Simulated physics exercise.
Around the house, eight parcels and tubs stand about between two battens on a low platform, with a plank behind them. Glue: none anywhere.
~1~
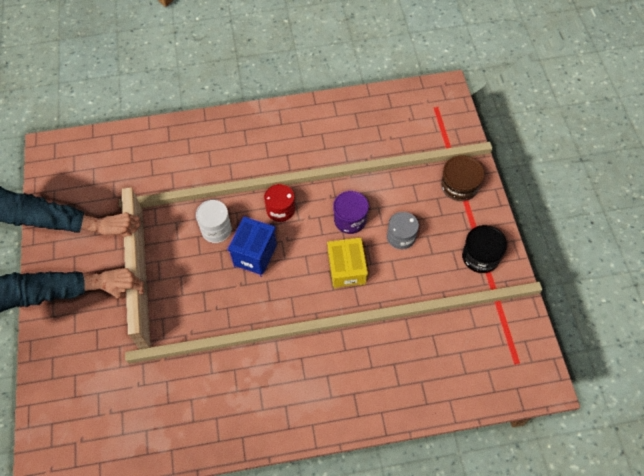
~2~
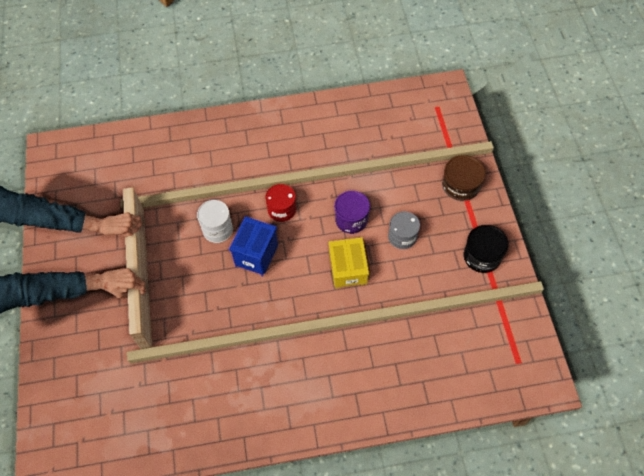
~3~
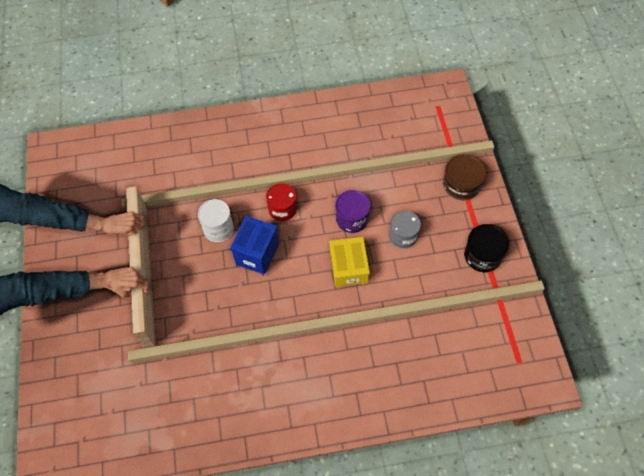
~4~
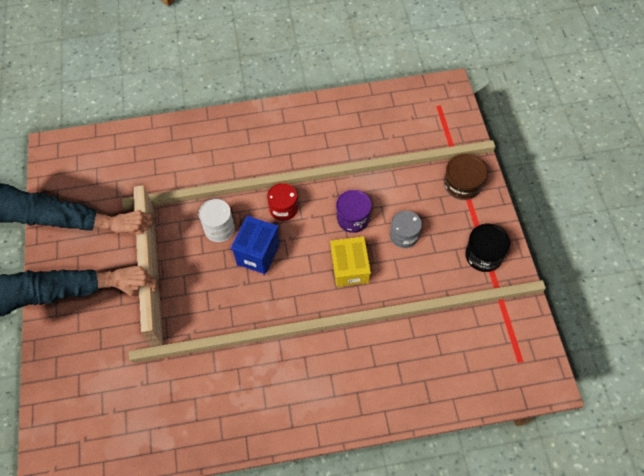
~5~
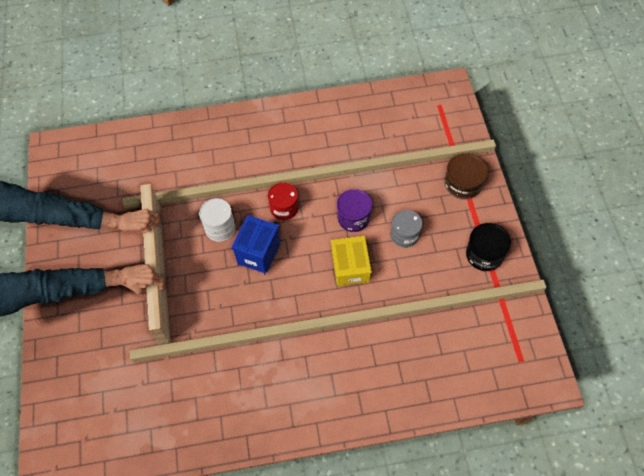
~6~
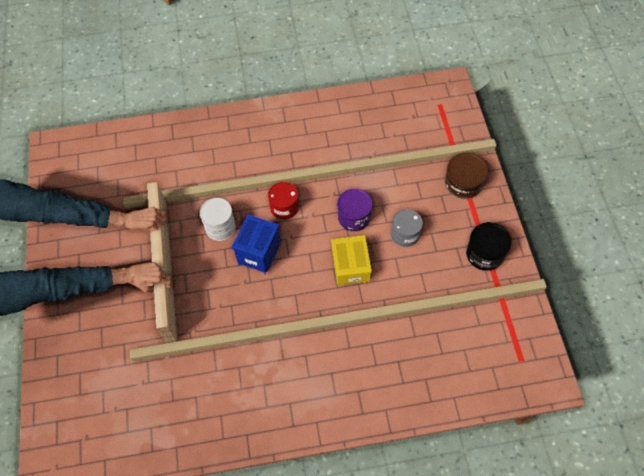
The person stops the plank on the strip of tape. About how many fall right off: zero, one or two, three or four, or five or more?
Fallen: Three or four.
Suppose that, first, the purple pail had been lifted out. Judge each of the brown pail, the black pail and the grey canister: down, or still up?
I'd say the brown pail heads down, the black pail heads down and the grey canister heads down.
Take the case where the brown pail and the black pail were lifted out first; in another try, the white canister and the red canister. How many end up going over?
You'd see 2 fallen, and 4 in the other try.
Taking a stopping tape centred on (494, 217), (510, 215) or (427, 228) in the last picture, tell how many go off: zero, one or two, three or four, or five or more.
Going through the places as listed, I'd say either three or four, then more than four, then no fall at all.
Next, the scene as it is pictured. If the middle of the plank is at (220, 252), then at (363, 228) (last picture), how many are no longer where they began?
The first number is 1, the next one 6.
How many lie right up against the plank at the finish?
Number: 3.
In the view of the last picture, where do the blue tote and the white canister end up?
Reading them off: First (495, 206); then (483, 180).
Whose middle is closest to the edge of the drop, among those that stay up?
That would be the red canister.
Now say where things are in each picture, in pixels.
Brown pail (462, 179); black pail (484, 250); grey canister (402, 231); plank (136, 267); tape (473, 223), in the first picture.
Black pail (485, 249); yellow tote (348, 263), in the second picture.
Grey canister (404, 230); red canister (282, 202), in the third picture.
Brown pail (465, 178); blue tote (257, 246), in the fourth picture.
Black pail (488, 248); purple pail (354, 211), in the fifth picture.
Brown pail (466, 176); black pail (488, 247); grey canister (406, 228); plank (162, 261); tape (477, 220), in the sixth picture.
A little later, none off yet; brown pail at rest near (466, 176); black pail at rest near (488, 247); grey canister at rest near (406, 228).
Next, none off yet; brown pail shifted a little near (485, 168); black pail moving near (490, 247); grey canister shifted well along near (469, 220).
When it is over, the number that fall off is three or four; down, purple pail, grey canister, black pail and brown pail.
